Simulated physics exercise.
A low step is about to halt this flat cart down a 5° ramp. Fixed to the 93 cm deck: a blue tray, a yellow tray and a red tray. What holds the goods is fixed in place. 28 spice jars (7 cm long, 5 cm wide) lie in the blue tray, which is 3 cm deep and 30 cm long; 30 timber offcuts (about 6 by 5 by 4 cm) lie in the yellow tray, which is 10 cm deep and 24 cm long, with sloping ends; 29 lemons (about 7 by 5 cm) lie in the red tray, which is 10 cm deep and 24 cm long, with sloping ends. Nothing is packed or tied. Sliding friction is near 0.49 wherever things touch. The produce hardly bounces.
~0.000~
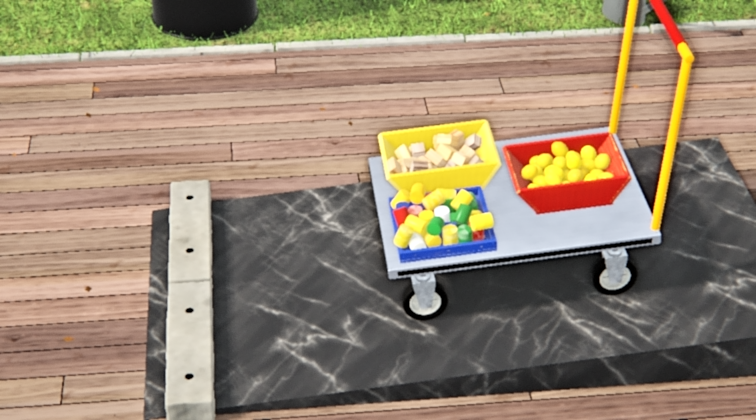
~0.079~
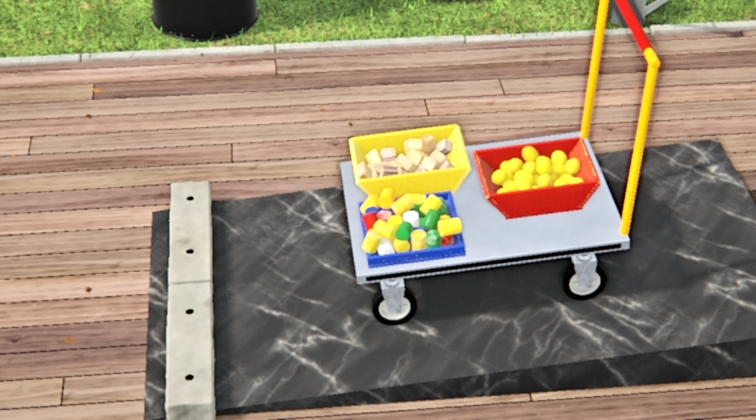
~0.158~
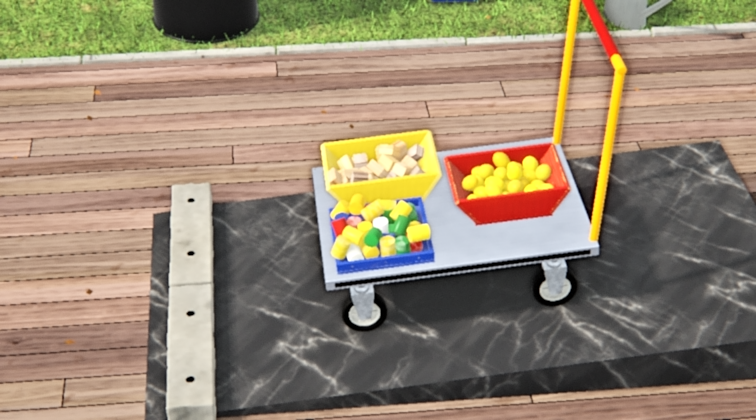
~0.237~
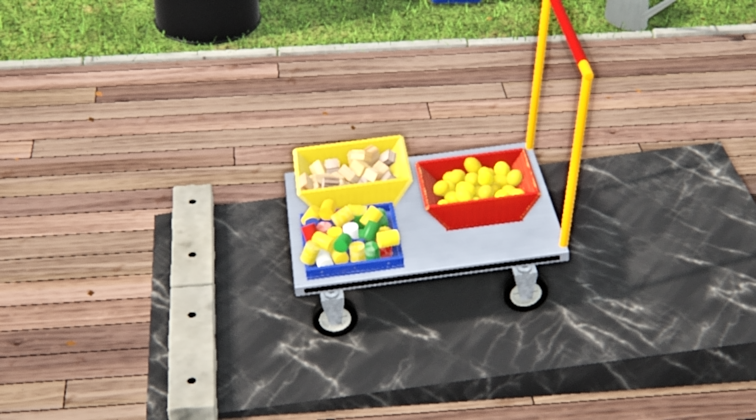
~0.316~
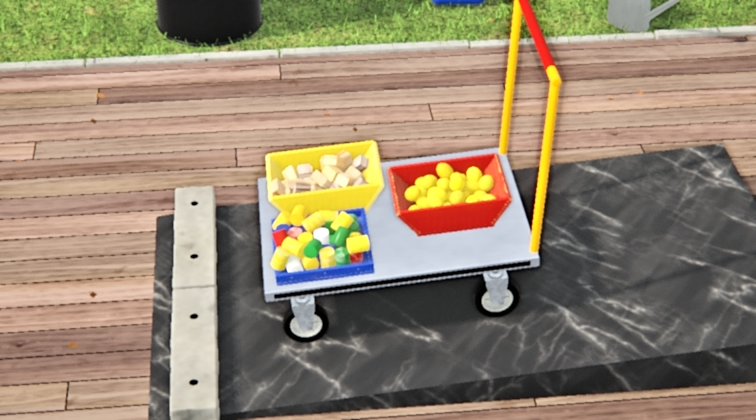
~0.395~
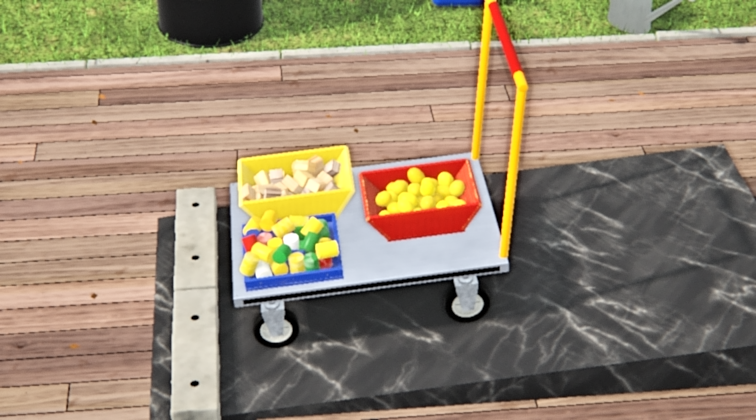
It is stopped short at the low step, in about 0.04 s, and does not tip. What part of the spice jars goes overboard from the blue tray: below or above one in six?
It sheds over a sixth of them.
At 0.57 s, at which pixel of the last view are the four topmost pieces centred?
At about (327, 188).
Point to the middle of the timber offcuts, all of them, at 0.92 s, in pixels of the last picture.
Near (250, 197).
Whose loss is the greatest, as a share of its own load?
The blue tray.
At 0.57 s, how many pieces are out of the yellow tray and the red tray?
About: Yellow tray 0, red tray 0.
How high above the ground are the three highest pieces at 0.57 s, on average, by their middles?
Some 48 cm up.
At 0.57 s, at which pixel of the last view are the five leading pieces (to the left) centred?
Near (199, 241).
After 0.47 s, impact.
After 0.57 s, blue tray 25 in, 3 out, yellow tray 30 in, 0 out and red tray 29 in, 0 out.
After 0.69 s, blue tray 22 in, 6 out, yellow tray 30 in, 0 out and red tray 29 in, 0 out.
After 0.92 s, blue tray 19 in, 9 out, yellow tray 30 in, 0 out and red tray 29 in, 0 out.
When it is over (at 1.42 s), blue tray 18 in, 10 out, yellow tray 30 in, 0 out and red tray 29 in, 0 out. Asked share, 10 of 28, 36 per cent.
